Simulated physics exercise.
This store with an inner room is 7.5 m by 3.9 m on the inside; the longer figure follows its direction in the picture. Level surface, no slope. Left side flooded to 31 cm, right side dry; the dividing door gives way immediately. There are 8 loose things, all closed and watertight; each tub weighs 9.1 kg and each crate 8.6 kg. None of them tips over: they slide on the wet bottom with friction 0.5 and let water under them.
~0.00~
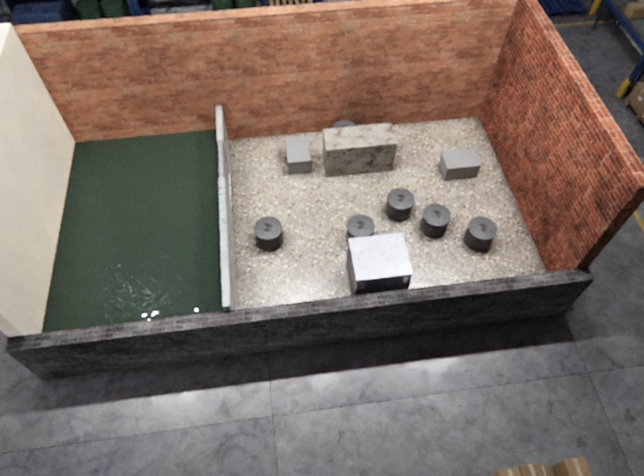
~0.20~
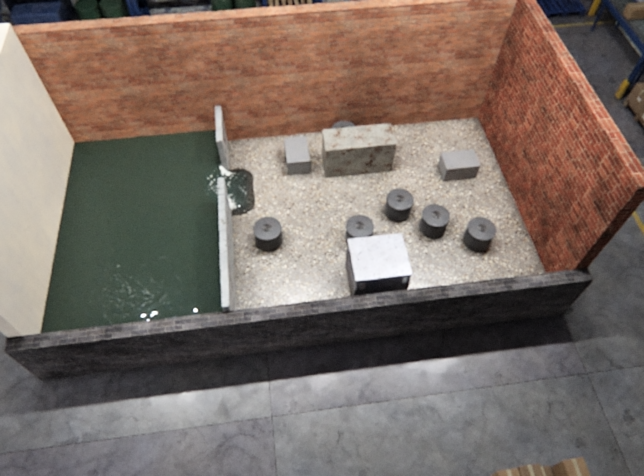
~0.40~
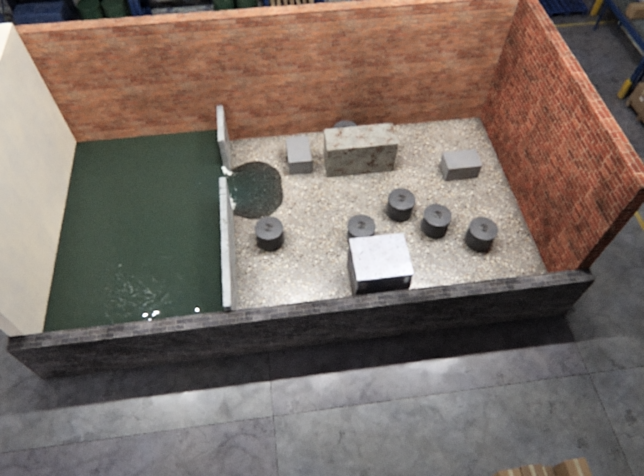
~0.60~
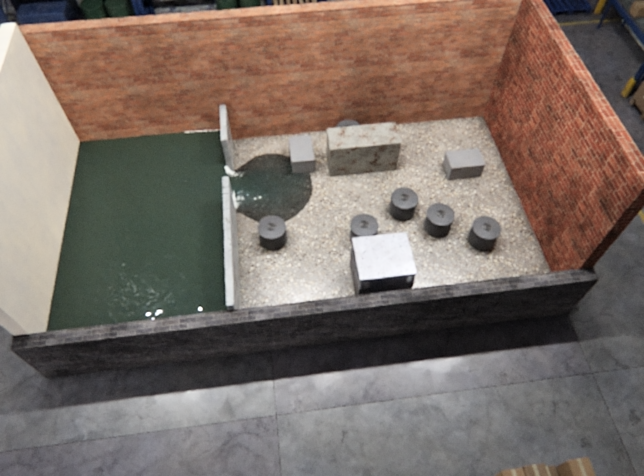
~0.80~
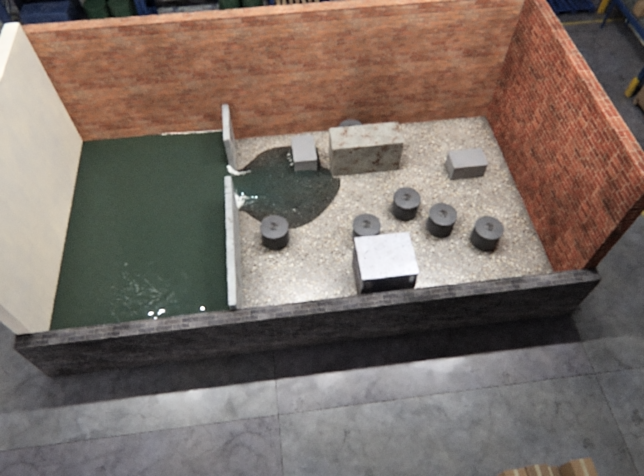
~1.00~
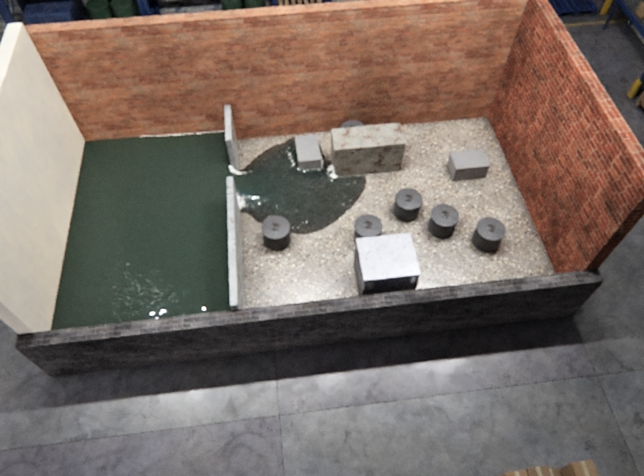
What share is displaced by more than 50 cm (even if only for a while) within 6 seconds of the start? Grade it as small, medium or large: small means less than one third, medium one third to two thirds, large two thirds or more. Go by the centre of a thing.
I would call it medium.
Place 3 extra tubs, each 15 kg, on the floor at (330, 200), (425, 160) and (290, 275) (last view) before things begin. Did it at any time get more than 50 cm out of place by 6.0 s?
Beyond, within, within.
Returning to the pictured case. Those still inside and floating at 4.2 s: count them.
2.
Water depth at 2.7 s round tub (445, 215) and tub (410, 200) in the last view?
Roughly 2 and 5 cm.
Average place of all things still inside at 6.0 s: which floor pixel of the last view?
Averaged position, last view: Near pixel (455, 201).
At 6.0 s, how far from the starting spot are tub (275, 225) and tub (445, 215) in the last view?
That comes to 0 cm for the first and 40 cm for the second.
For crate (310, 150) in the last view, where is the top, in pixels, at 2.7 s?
Somewhere near (334, 128) in the last view.
After 1.4 s 0 of 8 are over 50 cm from their spots; 0 afloat.
After 2.7 s 1 of 8 are over 50 cm from their spots; 1 afloat.
After 4.2 s 4 of 8 are over 50 cm from their spots; 2 afloat.
After 6.0 s 4 of 8 are over 50 cm from their spots, and 4 have been at some point; 5 afloat.
